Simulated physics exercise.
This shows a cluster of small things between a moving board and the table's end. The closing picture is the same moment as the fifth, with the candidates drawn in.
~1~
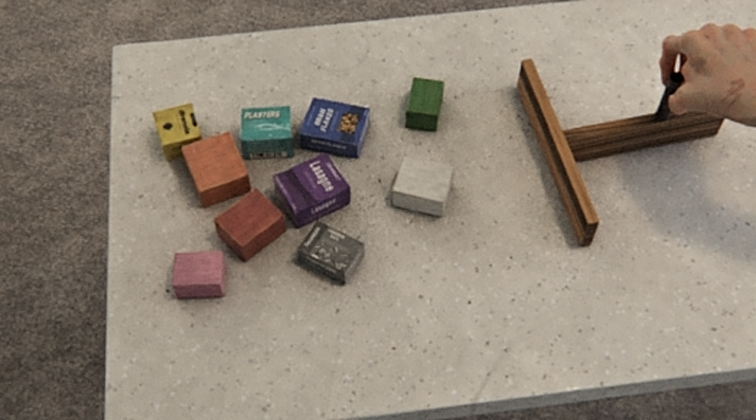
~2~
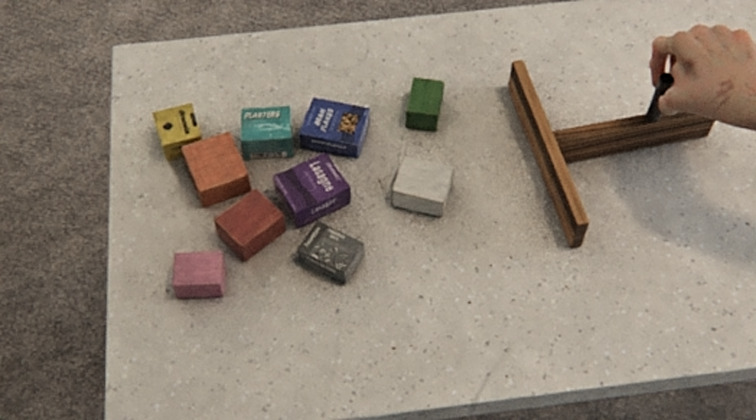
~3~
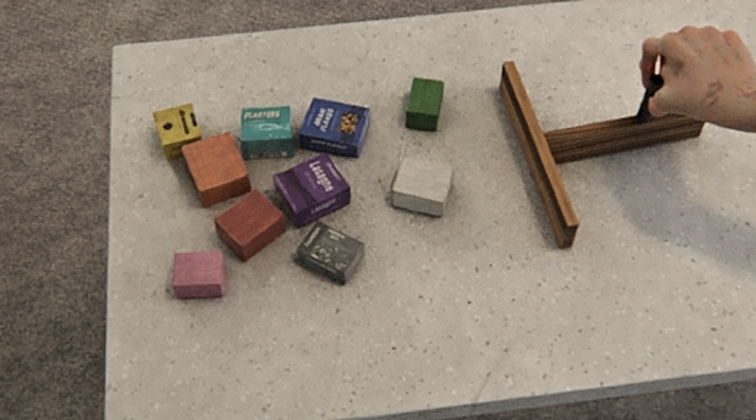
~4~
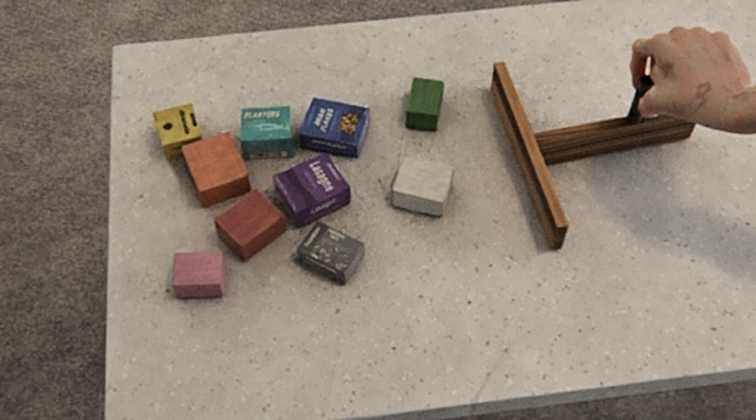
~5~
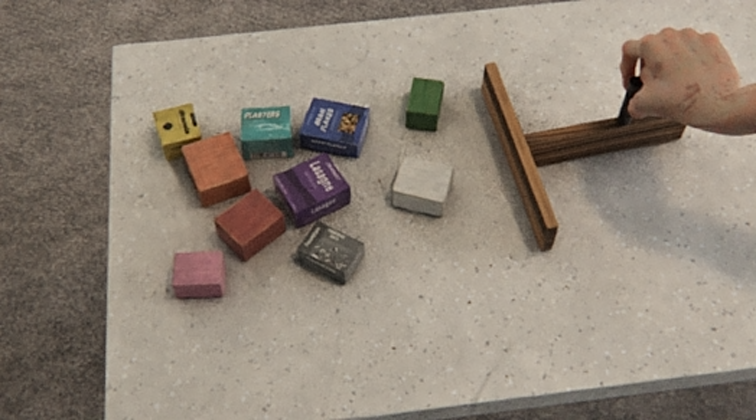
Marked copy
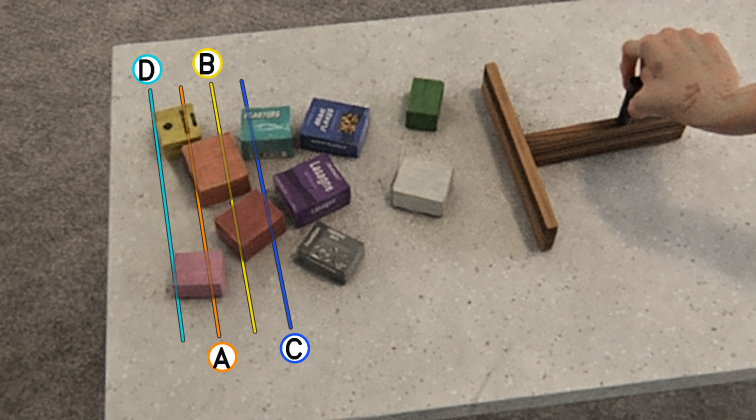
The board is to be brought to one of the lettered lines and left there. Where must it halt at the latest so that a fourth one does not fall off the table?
As far as mark A.
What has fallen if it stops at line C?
It is the yellow packet.
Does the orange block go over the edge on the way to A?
Yes.
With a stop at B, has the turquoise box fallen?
Yes.
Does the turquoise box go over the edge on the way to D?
Yes.
On the marked copy, A at (198, 202); B at (231, 198); C at (264, 194); D at (165, 205).
With A. Early on, board (405, 153); green block (365, 112); turquoise box (261, 132).
Further on, board (290, 165); yellow packet (107, 130); turquoise box (153, 131).
At the end, board (197, 175); turquoise box over the edge; orange block over the edge; three fallen.
As for the rest, B is within the limit but short; C is within the limit but short; D drops six.
